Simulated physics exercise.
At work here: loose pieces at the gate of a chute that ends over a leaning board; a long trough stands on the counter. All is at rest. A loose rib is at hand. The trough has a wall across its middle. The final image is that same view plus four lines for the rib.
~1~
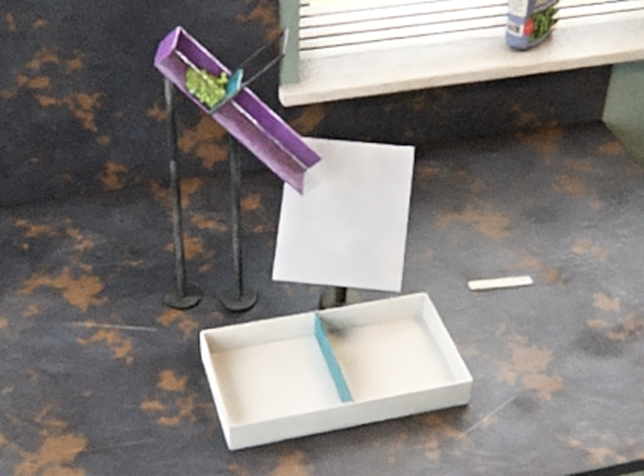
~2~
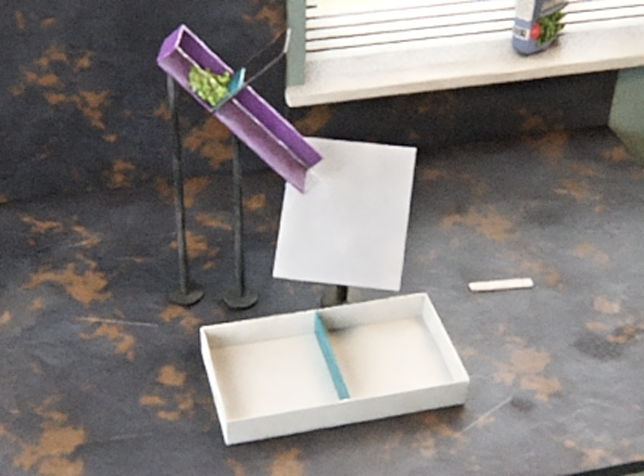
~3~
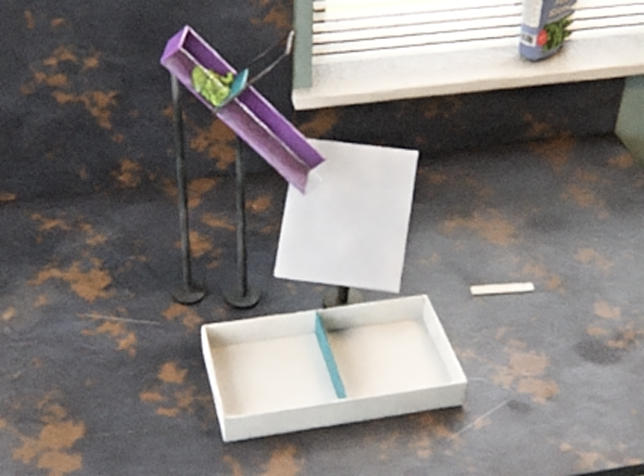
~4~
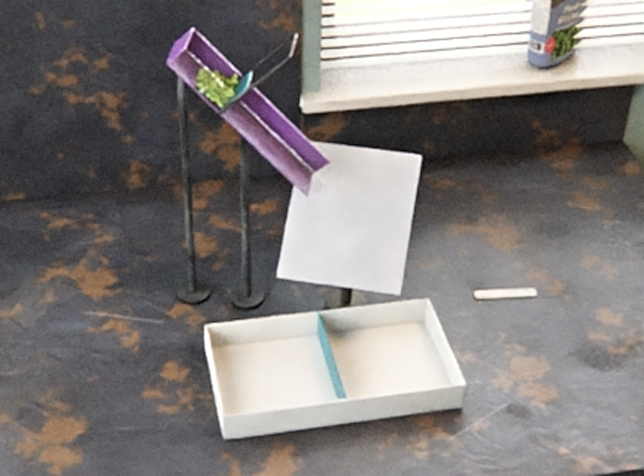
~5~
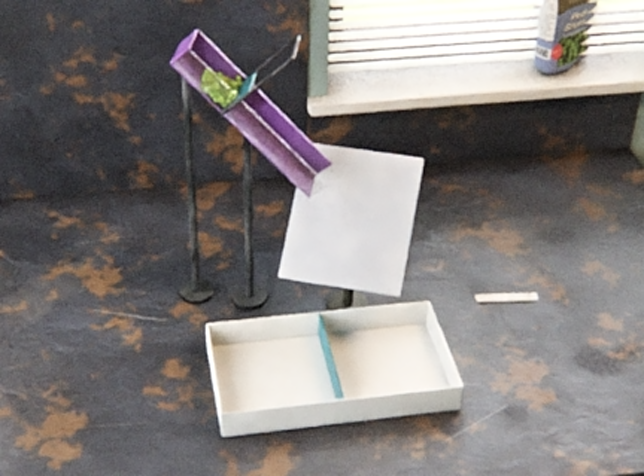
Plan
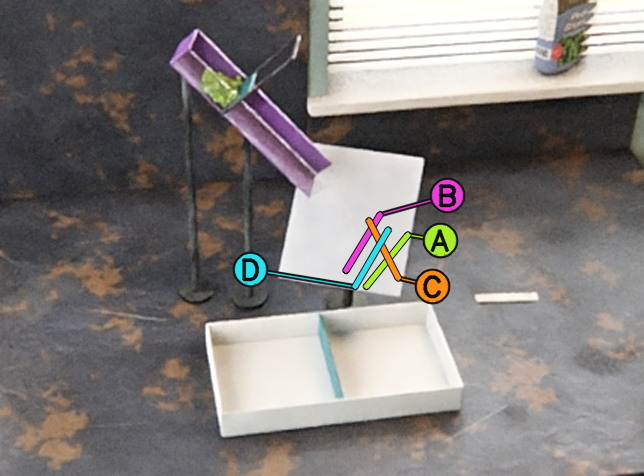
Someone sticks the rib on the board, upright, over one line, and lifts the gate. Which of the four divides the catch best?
Line D.
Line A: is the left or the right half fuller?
More lands on the right.
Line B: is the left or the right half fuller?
More lands on the left.
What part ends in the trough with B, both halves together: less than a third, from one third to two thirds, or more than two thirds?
More than two thirds.
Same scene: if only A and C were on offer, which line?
It is A.
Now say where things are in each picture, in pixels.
In the first picture, load behind the gate near (209, 85), dried peas; lip of the chute near (303, 184), sloping fairly steeply.
In the second picture, middle of the board near (345, 212), tilted fairly steeply; middle of its low edge near (336, 283); of its high edge near (354, 142).
In the third picture, front corners of the trough near (224, 418) and (466, 381); front end of its middle wall near (347, 399); gate still shut near (241, 82).
In the fourth picture, middle of the load near (220, 86); lip near (310, 186).
In the fifth picture, middle of the load near (224, 87); lip near (312, 187).
On the marked copy, line A from (407, 234) to (366, 286); line B from (380, 214) to (346, 270); line C from (368, 220) to (398, 278); line D from (388, 229) to (354, 286).
With A, of what is caught, close to a quarter in the left half, the bulk in the right.
With B, of what is caught, the bulk in the left half, a small share in the right.
With C, of what is caught, a small share in the left half, all but a few in the right.
With D, of what is caught, close to half in the left half, close to half in the right.
